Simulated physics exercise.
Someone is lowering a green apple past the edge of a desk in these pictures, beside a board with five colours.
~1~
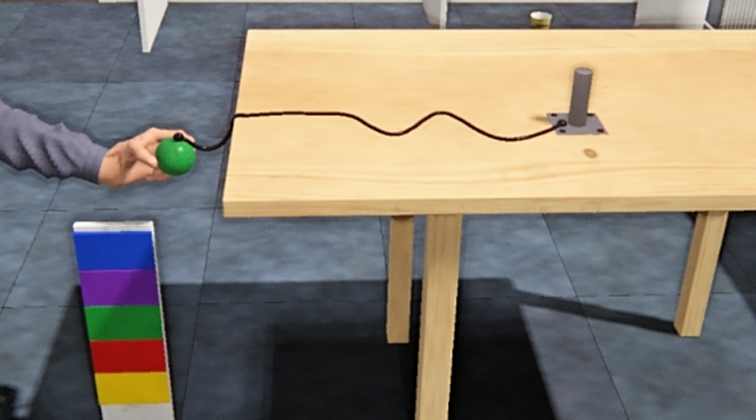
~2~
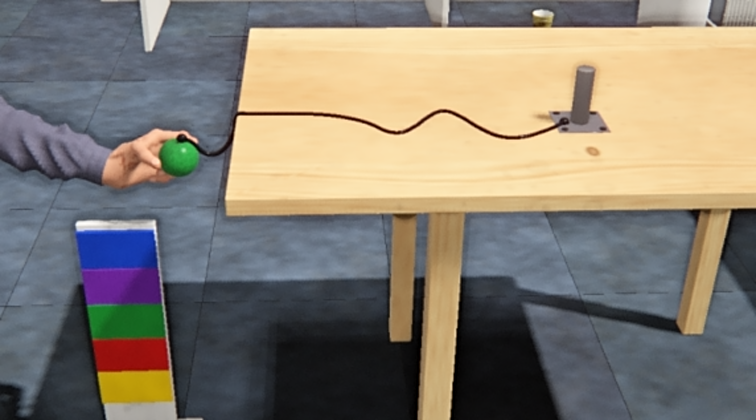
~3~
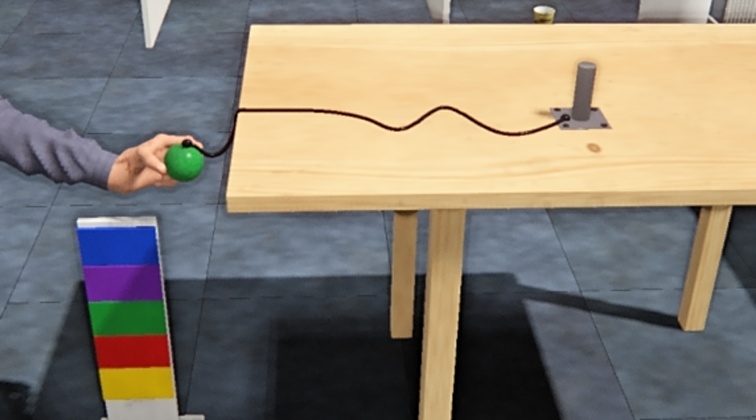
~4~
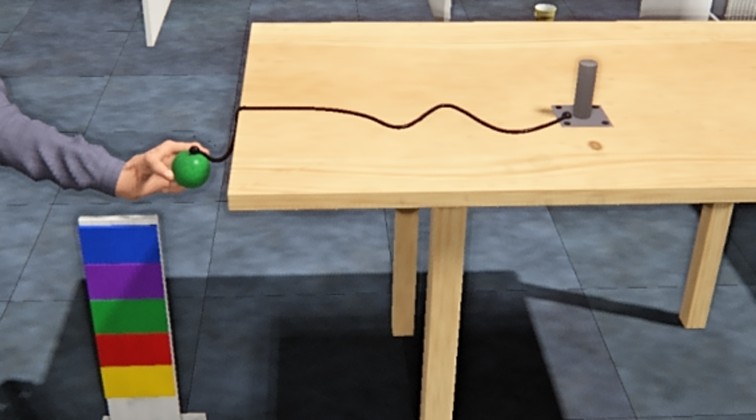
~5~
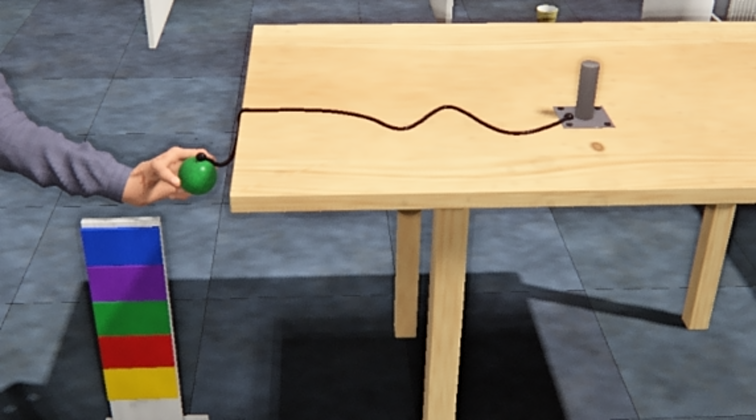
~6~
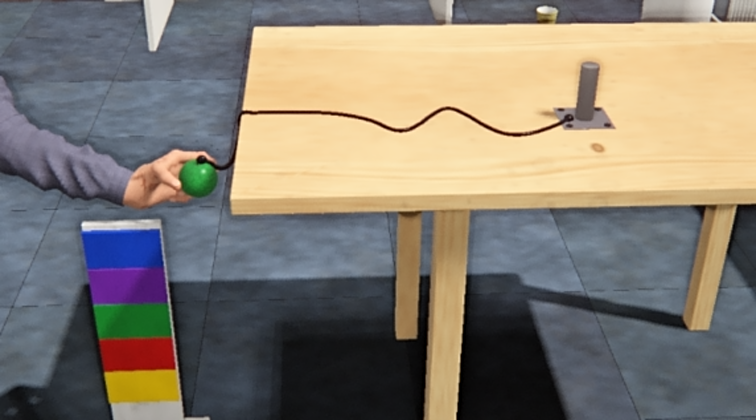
A hand held a small green ball on a dark cord beside a wooden table and slowly lowered it a little, moving slightly right, above a board with coloured bands.
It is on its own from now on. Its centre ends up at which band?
At the purple one.
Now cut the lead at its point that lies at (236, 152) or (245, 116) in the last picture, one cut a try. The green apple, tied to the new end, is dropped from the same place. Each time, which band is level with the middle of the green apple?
Cut one gives blue; cut two gives higher than all five.
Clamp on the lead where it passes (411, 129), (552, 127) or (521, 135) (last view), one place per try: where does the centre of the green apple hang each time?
Going try by try, I'd put it close to (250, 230), then (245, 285), and finally (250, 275).
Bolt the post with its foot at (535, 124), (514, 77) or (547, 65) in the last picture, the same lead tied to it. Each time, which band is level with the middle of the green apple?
Post by post, in the given order: Green; green; purple.
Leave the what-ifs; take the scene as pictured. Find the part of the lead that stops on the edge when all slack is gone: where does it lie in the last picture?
You'll find it somewhere around (318, 113).
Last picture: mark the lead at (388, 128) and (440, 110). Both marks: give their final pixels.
(318, 119) for the first, (398, 119) for the second.
A little later, apple near (270, 280); level with purple.
Next, apple near (238, 284); level with purple.
When it is over, apple near (248, 285); level with purple. The purple one.
